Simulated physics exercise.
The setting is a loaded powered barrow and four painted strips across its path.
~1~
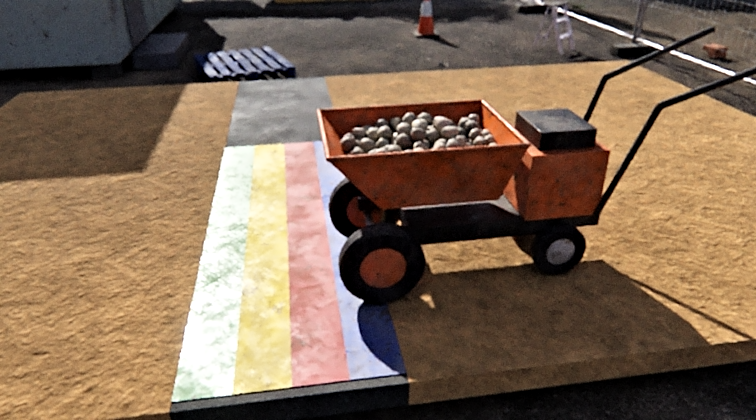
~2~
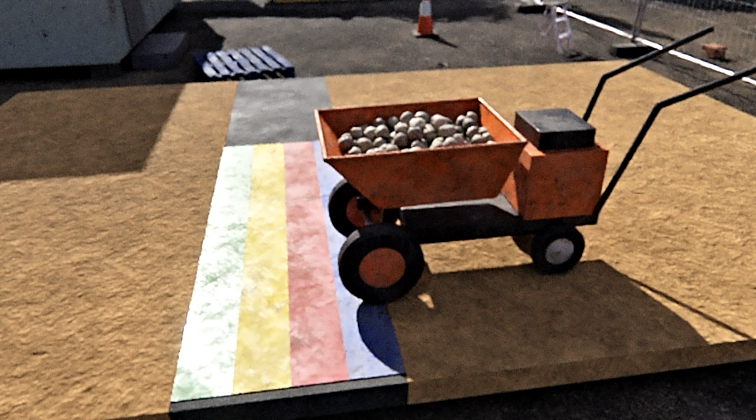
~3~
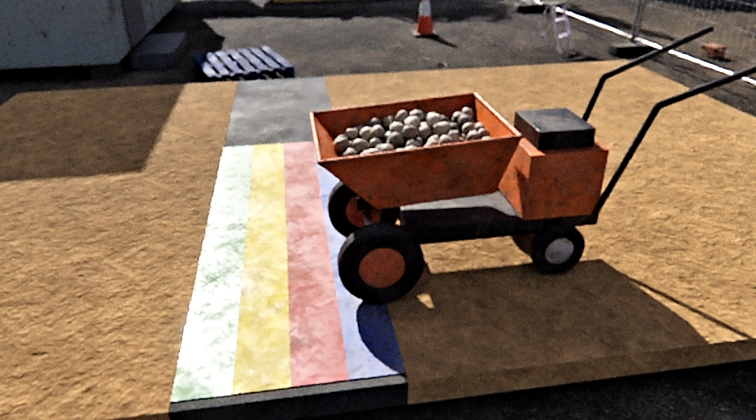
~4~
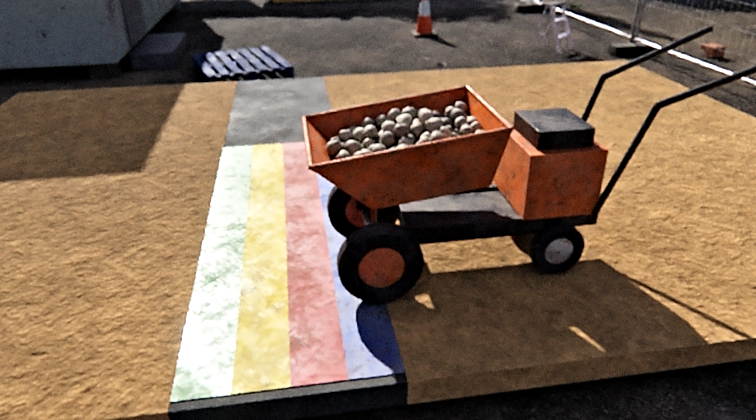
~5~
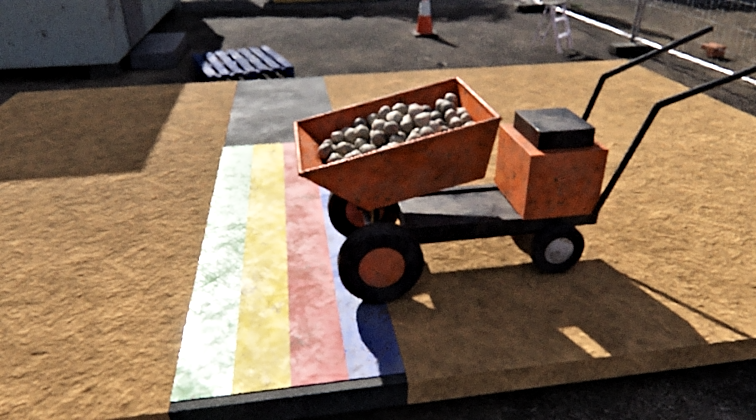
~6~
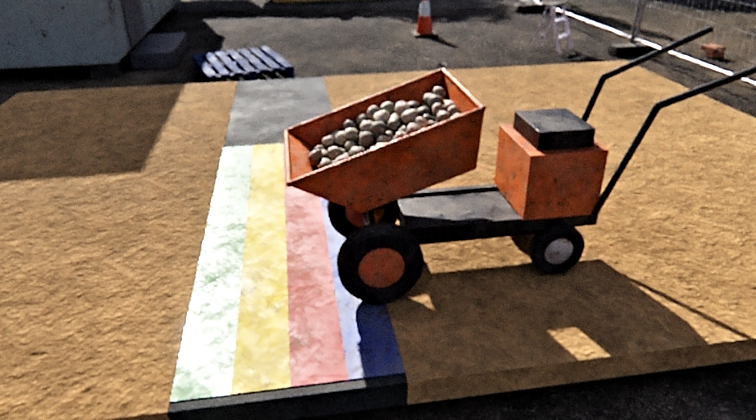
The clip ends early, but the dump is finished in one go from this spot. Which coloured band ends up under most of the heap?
The green one.
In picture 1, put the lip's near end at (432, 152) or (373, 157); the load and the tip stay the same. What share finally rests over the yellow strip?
20 % then 30 %.
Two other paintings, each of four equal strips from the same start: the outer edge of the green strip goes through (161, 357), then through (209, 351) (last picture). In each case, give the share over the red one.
About 0 and 0 per cent.
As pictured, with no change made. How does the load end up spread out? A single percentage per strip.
So the blue strip ends with 0 %, the red strip with 0 %, the yellow strip with 10 % and the green strip with 35 %.
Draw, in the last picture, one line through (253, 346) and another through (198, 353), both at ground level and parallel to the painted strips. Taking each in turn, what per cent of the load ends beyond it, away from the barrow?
I'd say about 70 and about 40 in a hundred.
Soon after the last picture, skip tipped steeply; all in the skip.
A little later, skip tipped right over; about two thirds in the skip; a small part over the yellow strip; about a quarter over the green strip; a stray few off the paint.
Later still, skip tipped right over; about a quarter in the skip; a small part over the yellow strip; about a third over the green strip; about a quarter off the paint.
At rest, skip tipped right over; about a quarter in the skip; none over the blue strip; none over the red strip; a small part over the yellow strip; about a third over the green strip; about a quarter off the paint.
